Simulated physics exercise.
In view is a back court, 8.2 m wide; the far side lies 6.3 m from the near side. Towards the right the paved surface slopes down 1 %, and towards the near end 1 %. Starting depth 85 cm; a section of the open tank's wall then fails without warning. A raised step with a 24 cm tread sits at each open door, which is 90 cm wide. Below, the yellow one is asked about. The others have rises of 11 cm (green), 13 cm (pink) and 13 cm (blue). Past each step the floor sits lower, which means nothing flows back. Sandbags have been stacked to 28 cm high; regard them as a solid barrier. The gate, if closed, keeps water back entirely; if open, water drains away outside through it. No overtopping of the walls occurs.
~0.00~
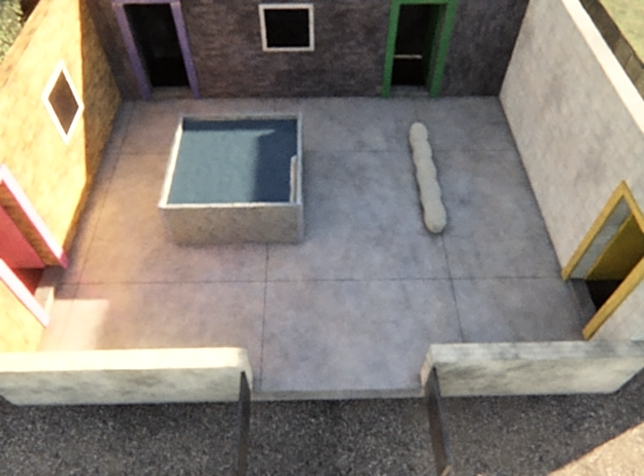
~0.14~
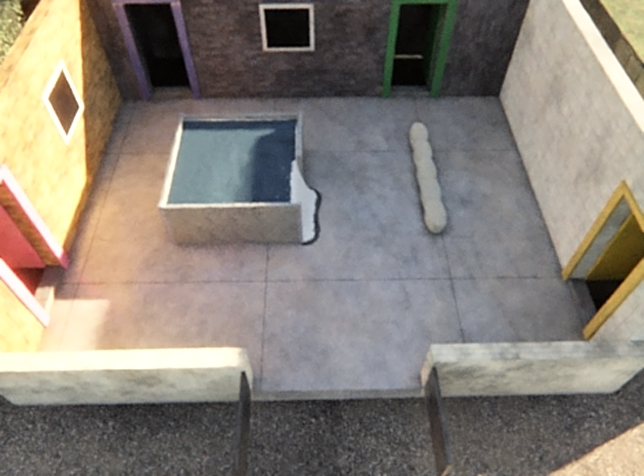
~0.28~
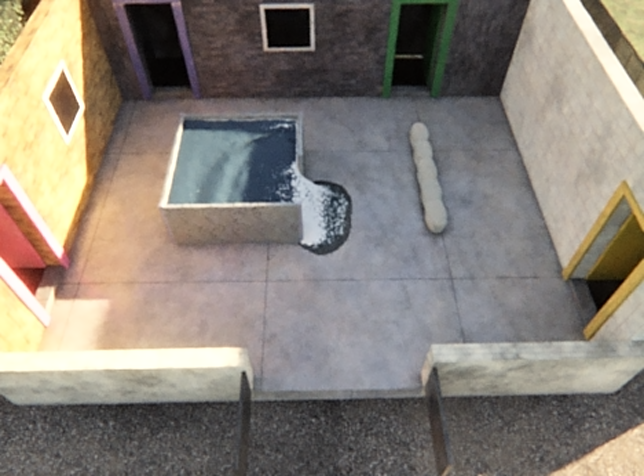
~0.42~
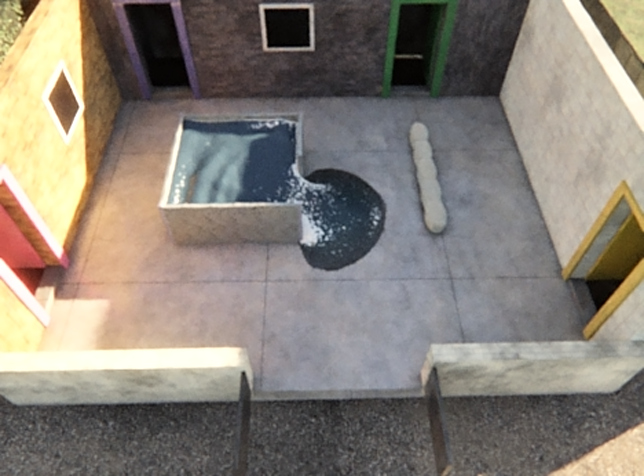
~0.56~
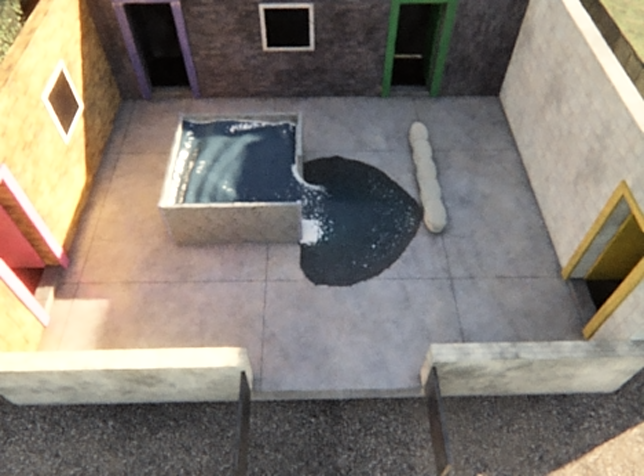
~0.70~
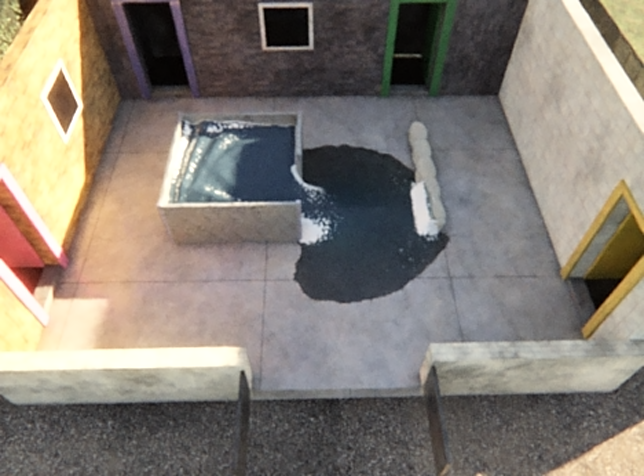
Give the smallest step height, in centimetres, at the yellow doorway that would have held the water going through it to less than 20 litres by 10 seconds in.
The smallest height is about 26 cm.
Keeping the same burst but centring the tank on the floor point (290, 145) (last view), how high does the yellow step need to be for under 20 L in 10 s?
About 11.5 cm.
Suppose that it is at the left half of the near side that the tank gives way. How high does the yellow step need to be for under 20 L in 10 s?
That way, roughly 10.0 cm.
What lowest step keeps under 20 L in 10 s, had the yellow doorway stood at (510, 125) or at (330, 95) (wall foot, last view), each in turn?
Around 14.0 and 9.5 cm respectively.
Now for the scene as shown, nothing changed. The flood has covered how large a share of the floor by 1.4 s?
Roughly 30 percent.
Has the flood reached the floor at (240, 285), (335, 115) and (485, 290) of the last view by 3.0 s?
So the three spots come out spared, swamped, swamped, in that order.
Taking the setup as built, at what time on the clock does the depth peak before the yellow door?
2.8 s.
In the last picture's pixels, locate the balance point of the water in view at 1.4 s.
It lies near (288, 202) in the last picture.
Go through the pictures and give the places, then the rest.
The first picture shows the open tank at (236, 160) is whole and still, 85 cm deep; the yellow door at (603, 269) is dry.
In the second picture, water pours out at (299, 205) and has run 0.3 m, to (317, 203); about 7 cm deep outside, 85 cm at the back.
In the third picture, the front is at (347, 210), 0.8 m from the gap at (300, 205); 1.0 m2 of floor is wet, 85 cm left at the back.
In the fourth picture, the gap is at (299, 206), the front 1.4 m out at (381, 217); the back of the open tank holds 83 cm.
In the fifth picture, the gap is at (299, 206), the front 2.0 m out at (416, 222); the back of the open tank holds 76 cm.
In the sixth picture, the gap is at (298, 205), the front 2.5 m out at (442, 240); the back of the open tank holds 71 cm; 2.3 m in a straight line remain to the yellow door at (602, 268).
After 1.4 s water covers 30 % of the floor, deepest (47 cm) near (306, 217); 7 cm at the yellow door, 0 litres in over its 9 cm step.
After 3.0 s water covers 45 % of the floor, deepest (38 cm) near (584, 345); 28 cm at the yellow door, 141 litres in over its 9 cm step.
After 10.0 s water covers 90 % of the floor, deepest (15 cm) near (535, 207); 13 cm at the yellow door, 428 litres in over its 9 cm step.
At the yellow door as built, the water arrived by 1.4 s and peaked near 31 cm at 2.8 s.
With a step of 22 cm, 50 litres would have come in within the 10 s; with 30 cm, 8 litres. So under 20 litres takes about 26 cm.
